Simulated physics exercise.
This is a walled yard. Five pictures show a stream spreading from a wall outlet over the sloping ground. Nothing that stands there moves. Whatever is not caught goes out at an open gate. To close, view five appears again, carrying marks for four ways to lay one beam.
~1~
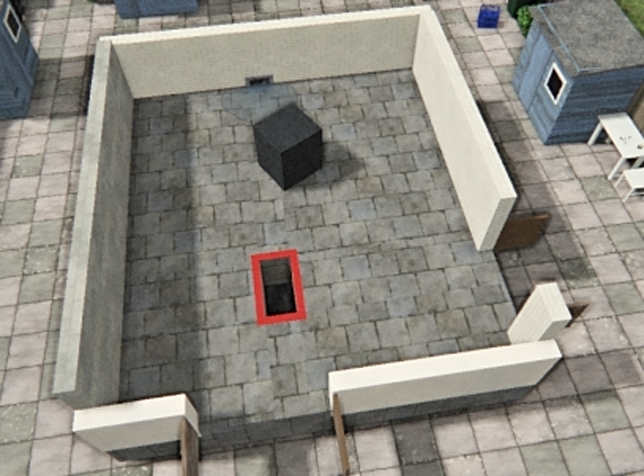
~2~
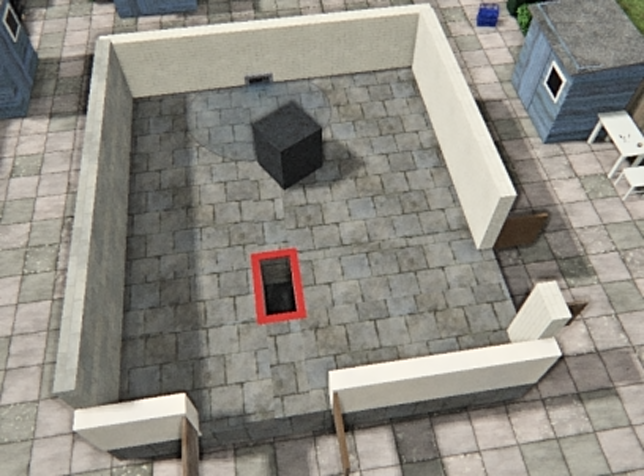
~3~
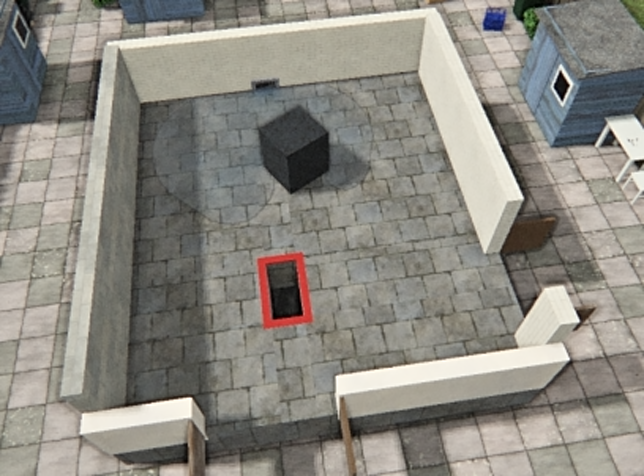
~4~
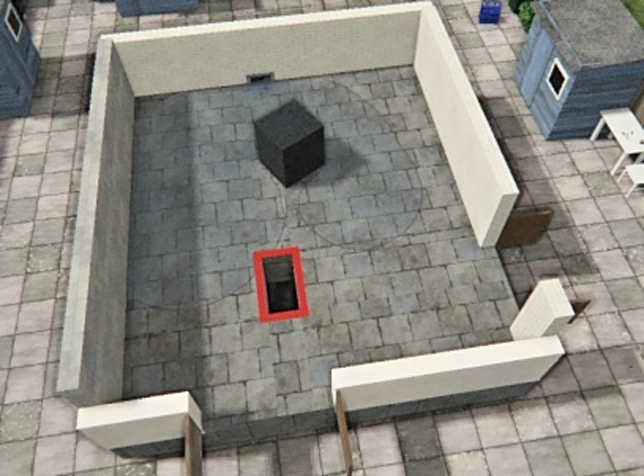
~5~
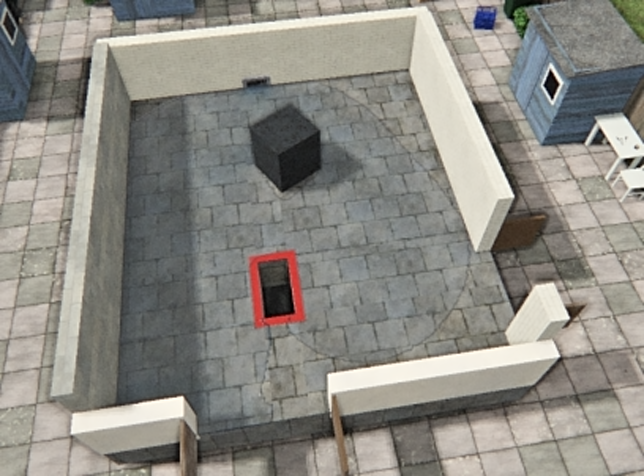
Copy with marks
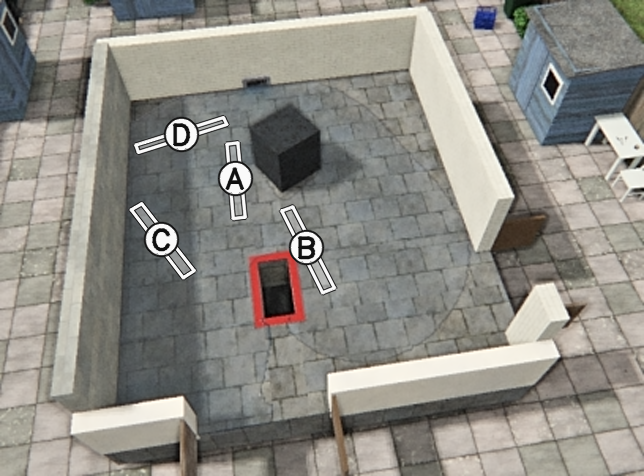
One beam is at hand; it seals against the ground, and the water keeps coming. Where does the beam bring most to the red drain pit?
C beats the others.
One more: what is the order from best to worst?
C, A, D, B.
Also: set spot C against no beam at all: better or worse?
It is better.
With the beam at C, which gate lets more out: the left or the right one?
The left gate.
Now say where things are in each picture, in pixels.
In the first picture, outfall at (259, 80); red drain pit at (278, 286); open gate at (264, 404); open gate at (492, 290); 3 % of the ground under water, visible out to (244, 115); red drain pit still dry.
In the second picture, 12 % of the ground under water, visible out to (214, 151); red drain pit still dry.
In the third picture, 25 % of the ground under water, visible out to (225, 216); red drain pit still dry.
In the fourth picture, 46 % of the ground under water, visible out to (155, 299); red drain pit still dry.
In the fifth picture, 71 % of the ground under water, visible out to (127, 366); red drain pit taking water.
In white, A from (239, 217) to (232, 143); B from (287, 208) to (328, 290); C from (136, 206) to (188, 274); D from (137, 148) to (225, 121).
If A is chosen, about 21 % of the stream goes into the red drain pit, about 79 % out by the gates.
If B is chosen, about 10 % of the stream goes into the red drain pit, about 90 % out by the gates.
If C is chosen, about 33 % of the stream goes into the red drain pit, about 67 % out by the gates.
If D is chosen, about 15 % of the stream goes into the red drain pit, about 84 % out by the gates.
